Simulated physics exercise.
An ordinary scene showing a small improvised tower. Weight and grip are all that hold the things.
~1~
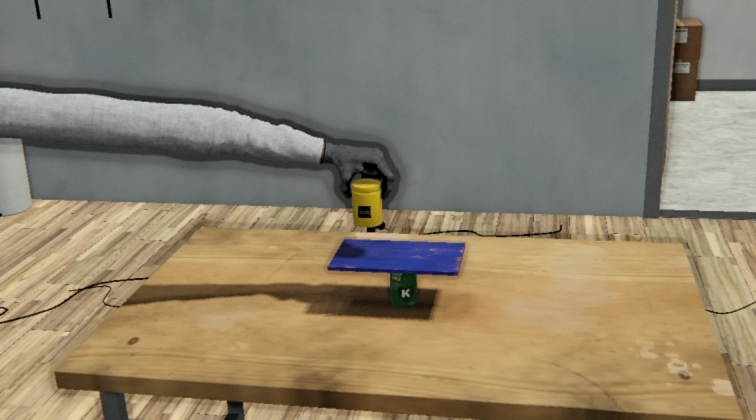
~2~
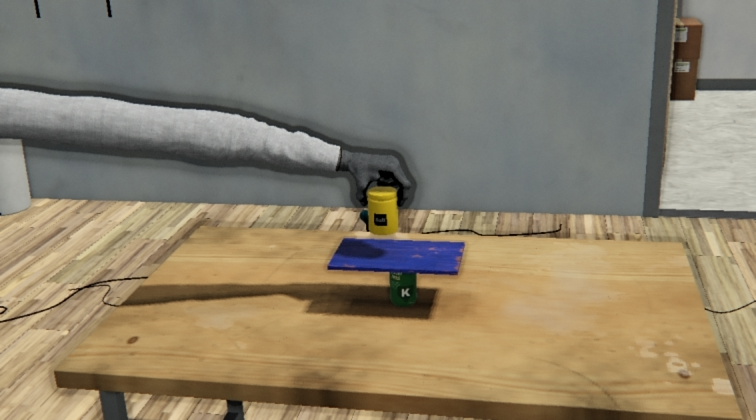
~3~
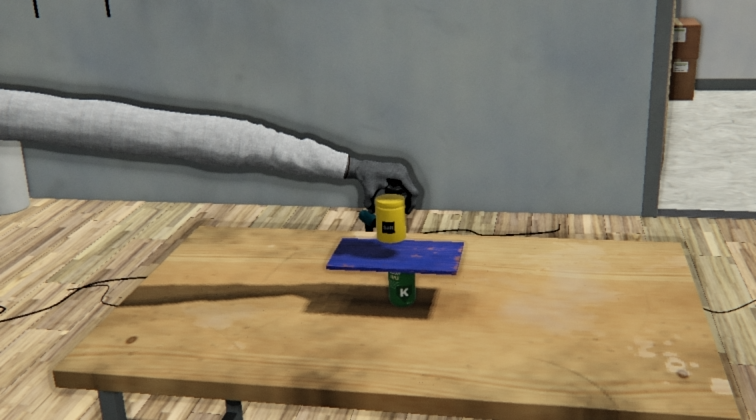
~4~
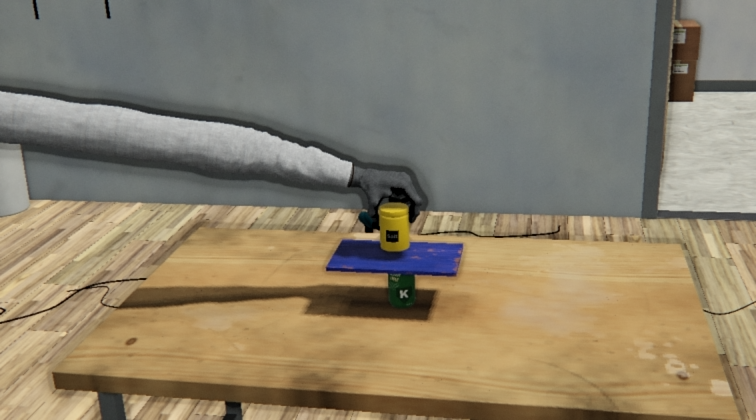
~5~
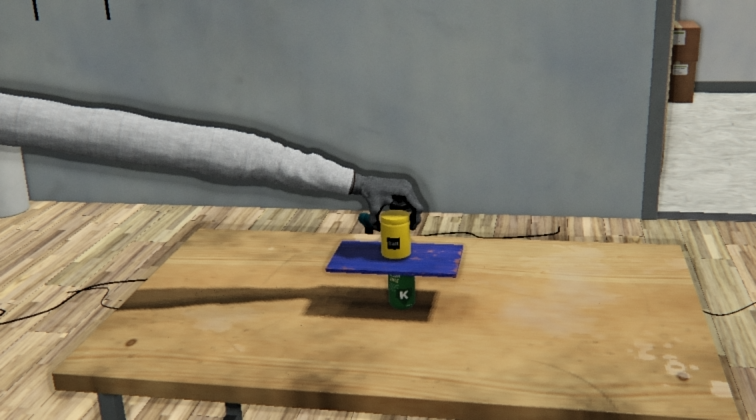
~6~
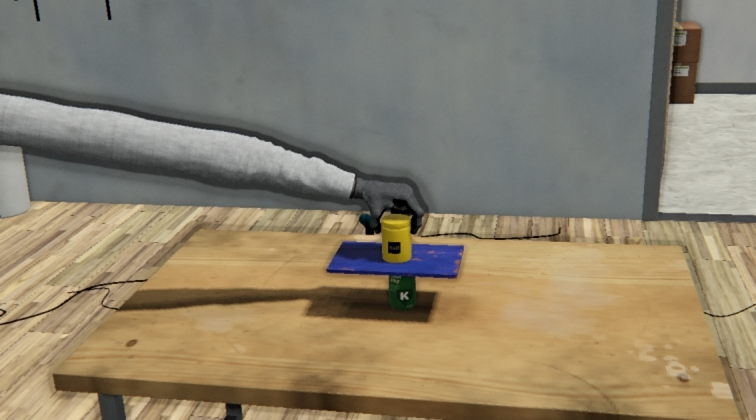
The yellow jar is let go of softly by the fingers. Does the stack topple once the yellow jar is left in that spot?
The tower remains standing.
Then, 0.20 s on from there, no change.
Then, 0.60 s on from there, yellow jar resting near (396, 239).
In the end, all 3 unmoved. At the end, from the last picture's camera, yellow jar near (396, 239). The stack stays up.
